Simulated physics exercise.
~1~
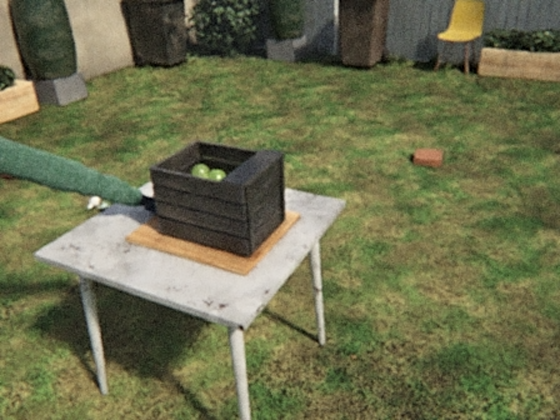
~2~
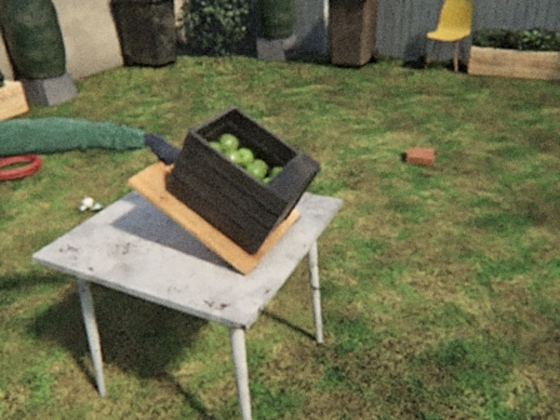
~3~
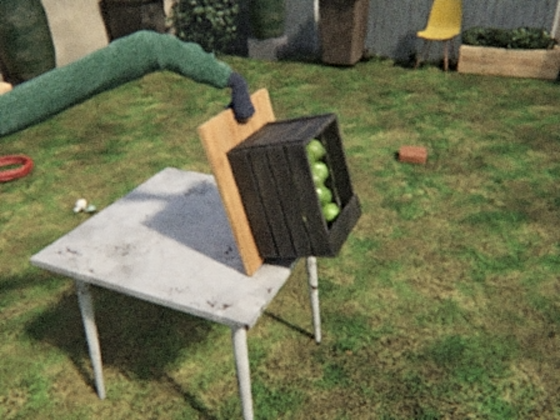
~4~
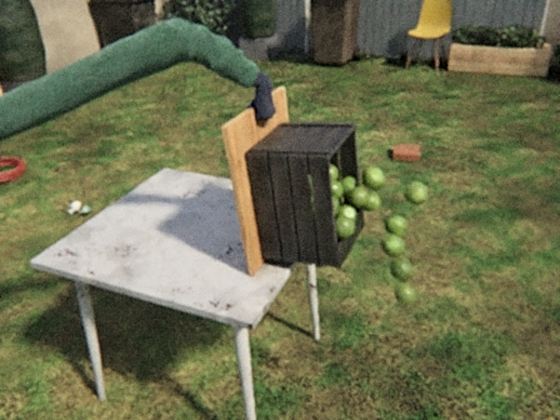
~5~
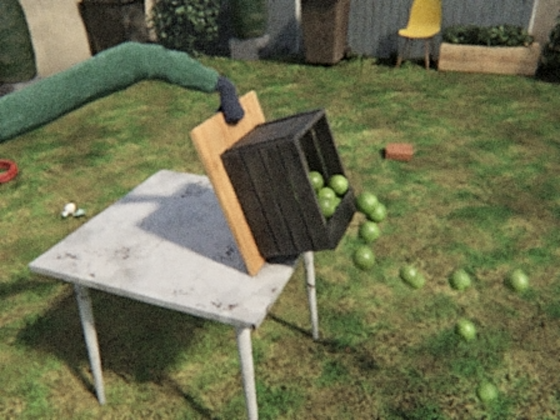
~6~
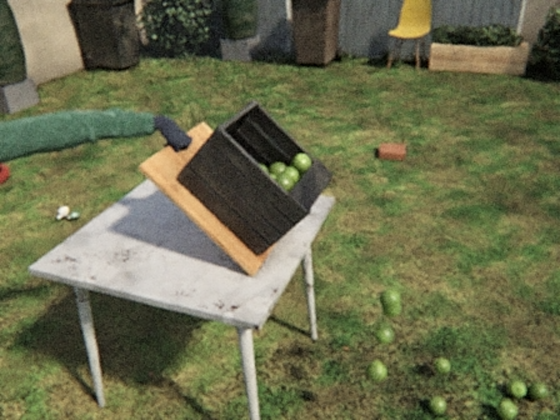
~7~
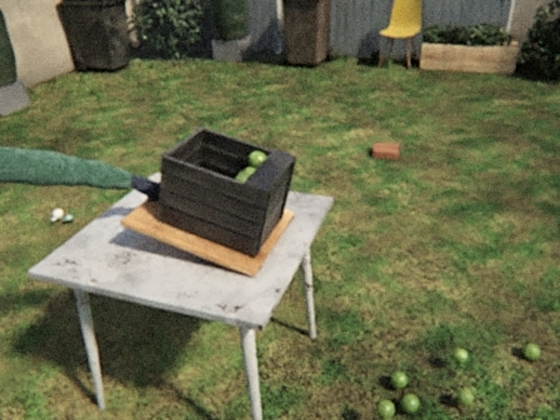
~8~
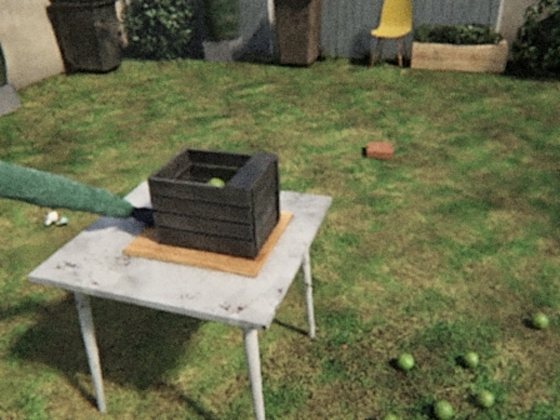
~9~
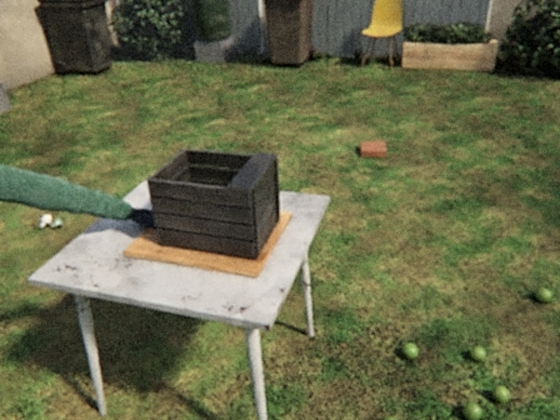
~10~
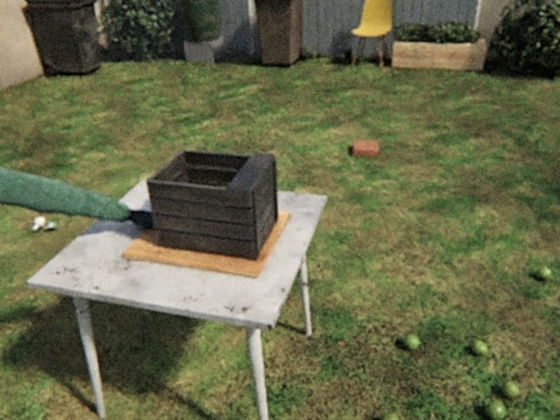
The clip opens on a black slatted crate of green apples, sitting on a wooden board atop a weathered white table on a lawn, with a green-sleeved arm reaching in from the left. The dark-gloved hand lifts the board's left side, tipping the crate steeply to the right until it stands nearly on its side. Apples gather at the open top, and several spill out, dropping past the table's edge. The hand then lowers the board as the fallen apples scatter across the grass. Finally the crate rests flat again, with a few apples lying on the lawn at lower right.
